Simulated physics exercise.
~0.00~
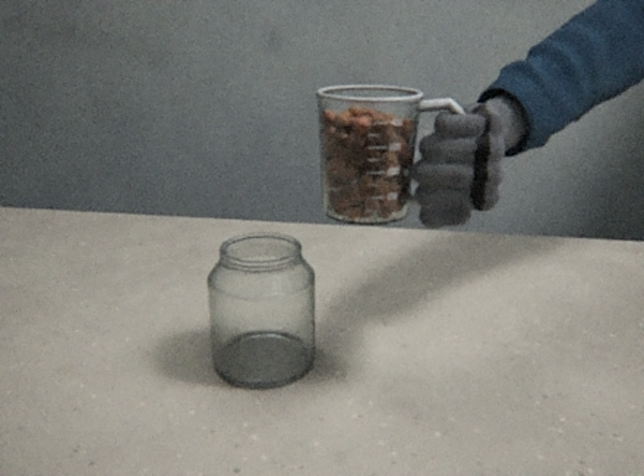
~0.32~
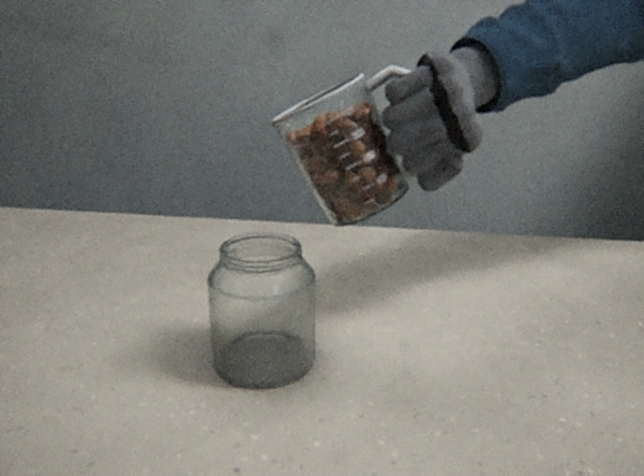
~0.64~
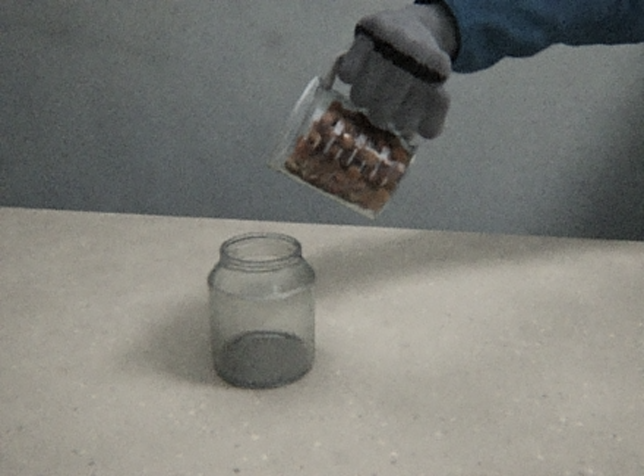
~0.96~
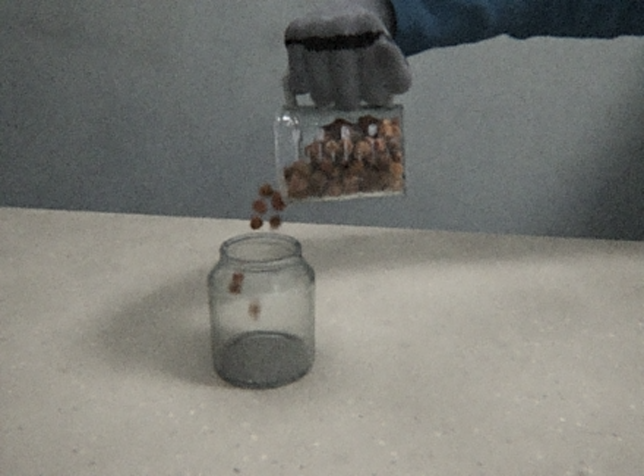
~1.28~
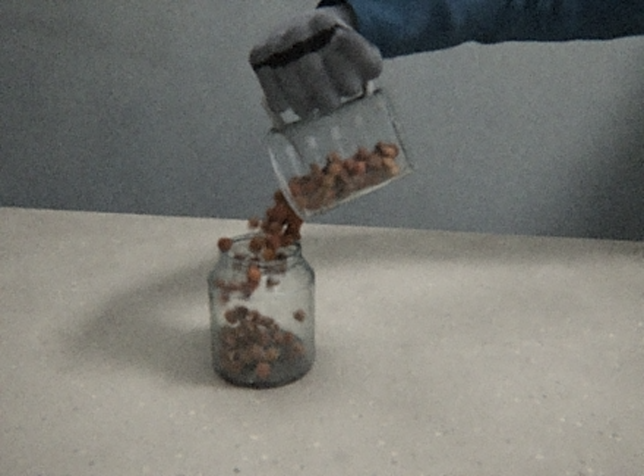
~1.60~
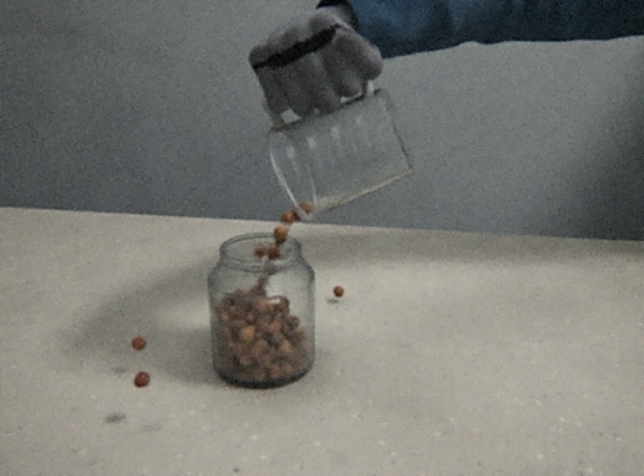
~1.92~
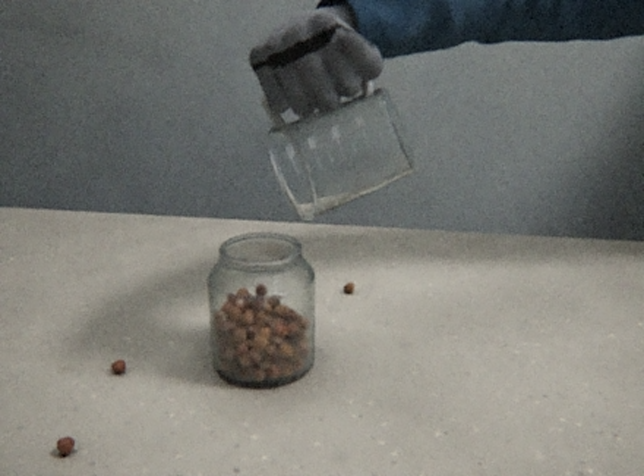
A gloved hand tips hazelnuts from a clear cup into a jar, spilling a few.
